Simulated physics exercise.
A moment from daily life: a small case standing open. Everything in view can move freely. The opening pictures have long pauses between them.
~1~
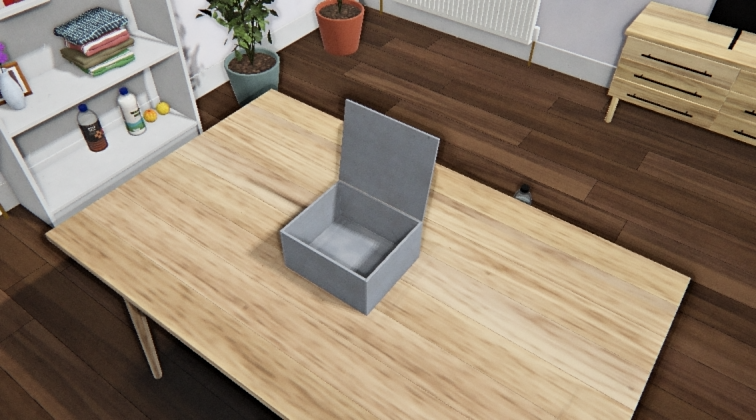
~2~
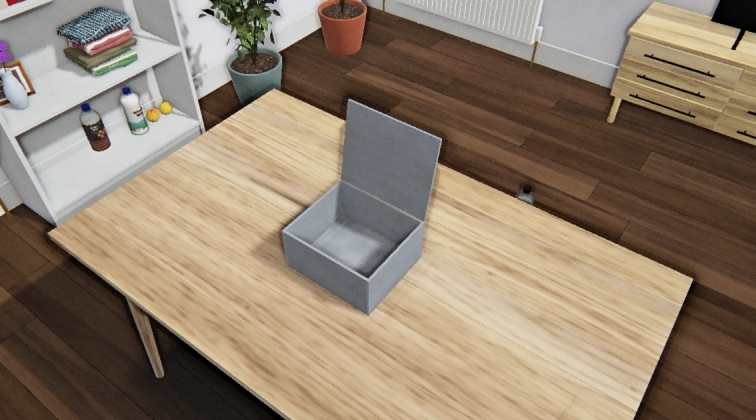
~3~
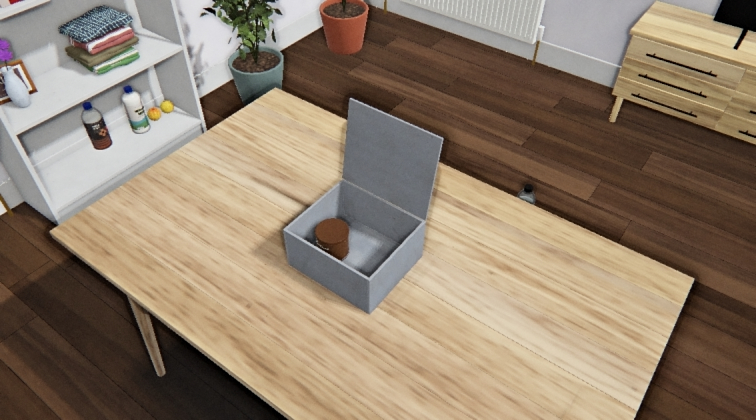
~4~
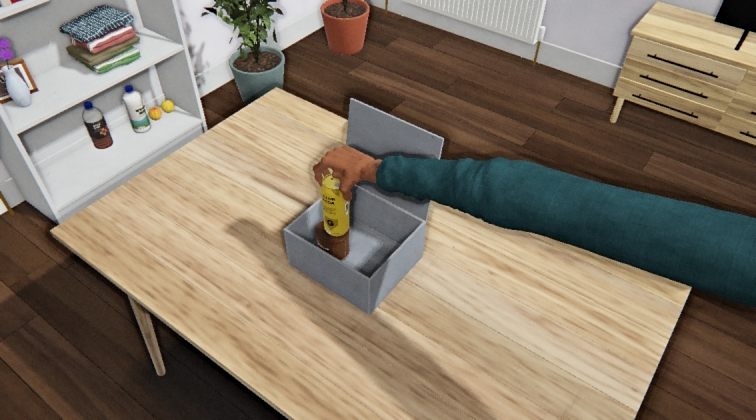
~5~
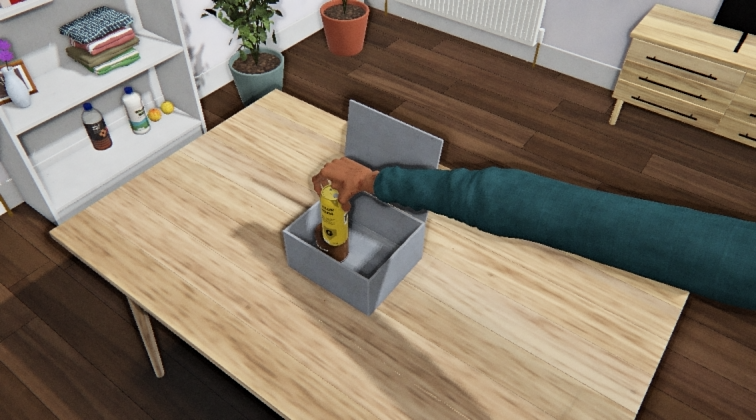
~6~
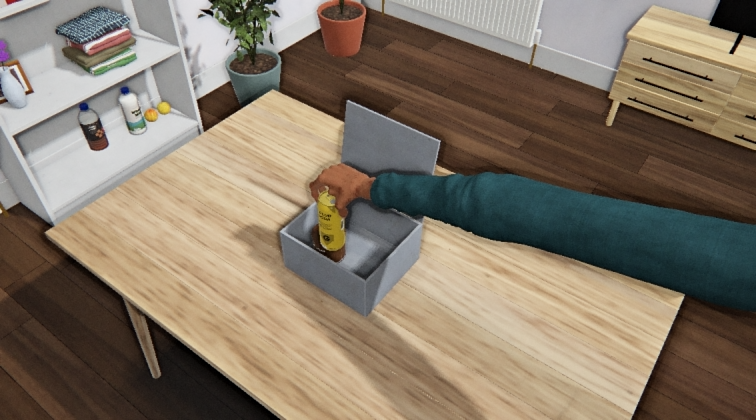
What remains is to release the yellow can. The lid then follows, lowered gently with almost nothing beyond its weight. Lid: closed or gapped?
Closed.
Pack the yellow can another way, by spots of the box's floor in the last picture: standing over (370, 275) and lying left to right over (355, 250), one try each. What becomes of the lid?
Trial 1: Lid propped open. Trial 2: Lid lowered.
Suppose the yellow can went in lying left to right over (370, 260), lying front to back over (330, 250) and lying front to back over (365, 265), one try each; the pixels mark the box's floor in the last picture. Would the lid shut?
At first it manages to shut, the second time it fails to shut, and the third time it manages to shut.
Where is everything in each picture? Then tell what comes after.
In the first frame, the last thing is not in view yet.
In the second frame, the last thing is not in view yet.
In the third frame, the last thing is not in view yet; brown tin (333, 241).
The fourth frame shows still above its spot; yellow can (336, 206); brown tin (333, 241).
The fifth frame shows still above its spot; yellow can (334, 216).
The sixth frame shows put in, still held; yellow can (332, 222).
Then, 0.70 s on from there, yellow can turned 62° from how it was put near (351, 257).
Then, 1.30 s on from there, lid 80° above the rim; yellow can on its side near (349, 272); brown tin shifted a little.
Then, 1.70 s on from there, lid 47° above the rim; yellow can on its side near (349, 272); brown tin shifted a little.
Then, 2.00 s on from there, lid 10° above the rim; yellow can on its side near (349, 272); brown tin shifted a little.
In the end, lid shut; toppled in the box, yellow can; brown tin unmoved. At the end, from the last picture's camera, yellow can near (349, 272).
